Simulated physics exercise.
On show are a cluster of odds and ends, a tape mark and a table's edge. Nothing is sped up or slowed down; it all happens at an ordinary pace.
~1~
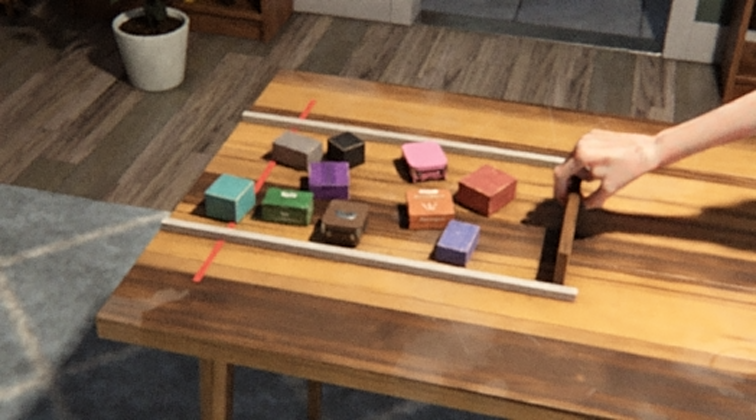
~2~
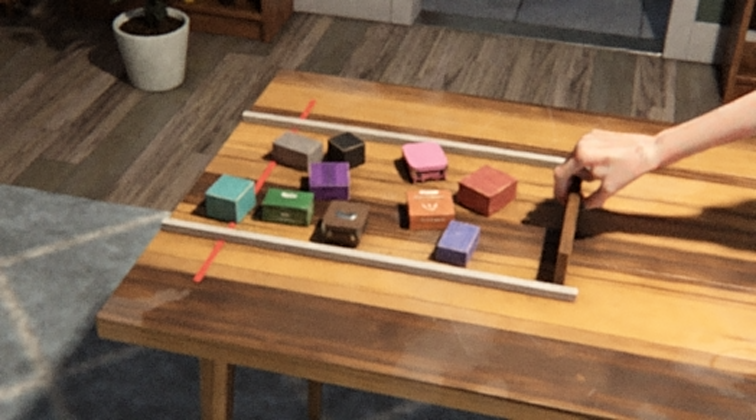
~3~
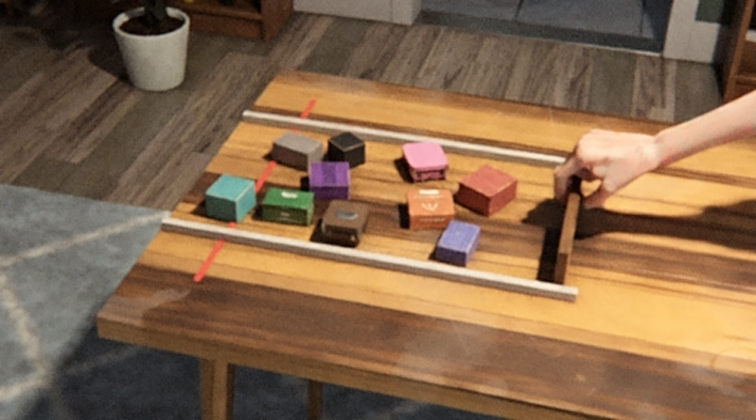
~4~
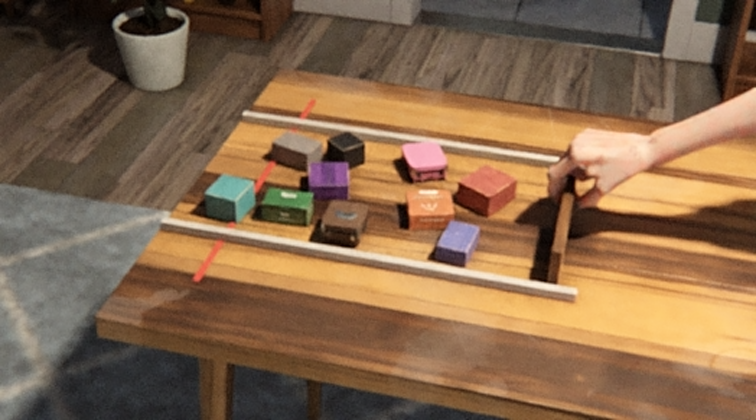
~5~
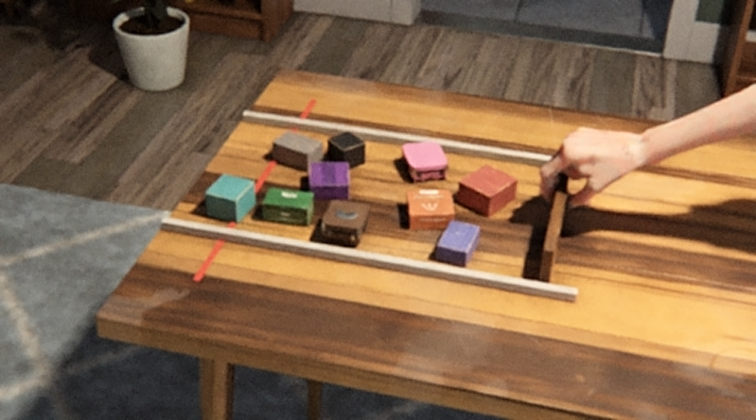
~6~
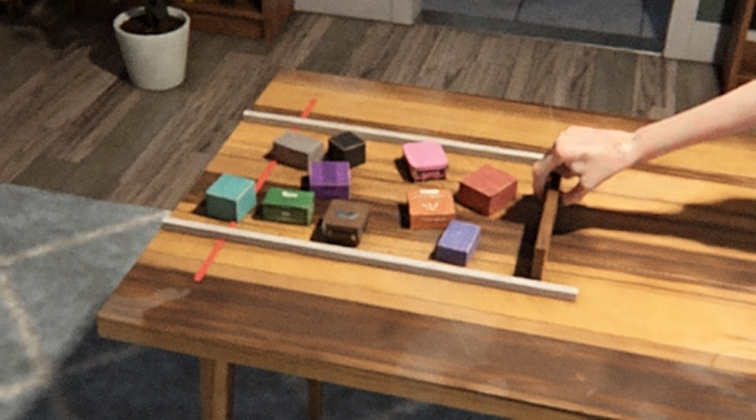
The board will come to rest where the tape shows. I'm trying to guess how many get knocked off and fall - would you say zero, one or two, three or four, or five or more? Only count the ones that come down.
I predict the table will shed three or four pieces.
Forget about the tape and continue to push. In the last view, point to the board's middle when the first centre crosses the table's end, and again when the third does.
At (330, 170) for the first, at (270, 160) for the third.
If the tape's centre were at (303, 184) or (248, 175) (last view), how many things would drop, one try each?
Counts per try: 1 and 6.
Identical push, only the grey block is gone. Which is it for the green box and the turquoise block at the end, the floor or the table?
So the green box goes off the edge and the turquoise block goes off the edge.
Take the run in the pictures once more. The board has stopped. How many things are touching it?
4.
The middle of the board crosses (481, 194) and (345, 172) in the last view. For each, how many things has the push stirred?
Moved so far: 3, later 10.
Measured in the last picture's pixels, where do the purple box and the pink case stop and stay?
In the last picture the purple box sits at (200, 169) while the pink case sits at (270, 133).
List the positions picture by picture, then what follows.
The first picture shows turquoise block (230, 198); grey block (298, 151); green box (288, 207); board (572, 209); tape (263, 178).
The second picture shows grey block (298, 152); brown case (346, 225).
The third picture shows green box (289, 207); black block (346, 151).
The fourth picture shows turquoise block (230, 199); purple box (329, 181).
The fifth picture shows grey block (298, 151); pink case (424, 163).
The sixth picture shows turquoise block (231, 198); grey block (298, 151); green box (289, 207); board (552, 205); tape (263, 178).
Soon after, none off yet; turquoise block at rest near (231, 198); grey block at rest near (298, 151); green box at rest near (289, 207).
After that, none off yet; turquoise block displaced about its own width near (196, 192); grey block displaced a little near (283, 152); green box displaced about its own width near (237, 196).
In the end, the number that fall off is three or four; gone, green box, grey block and turquoise block.
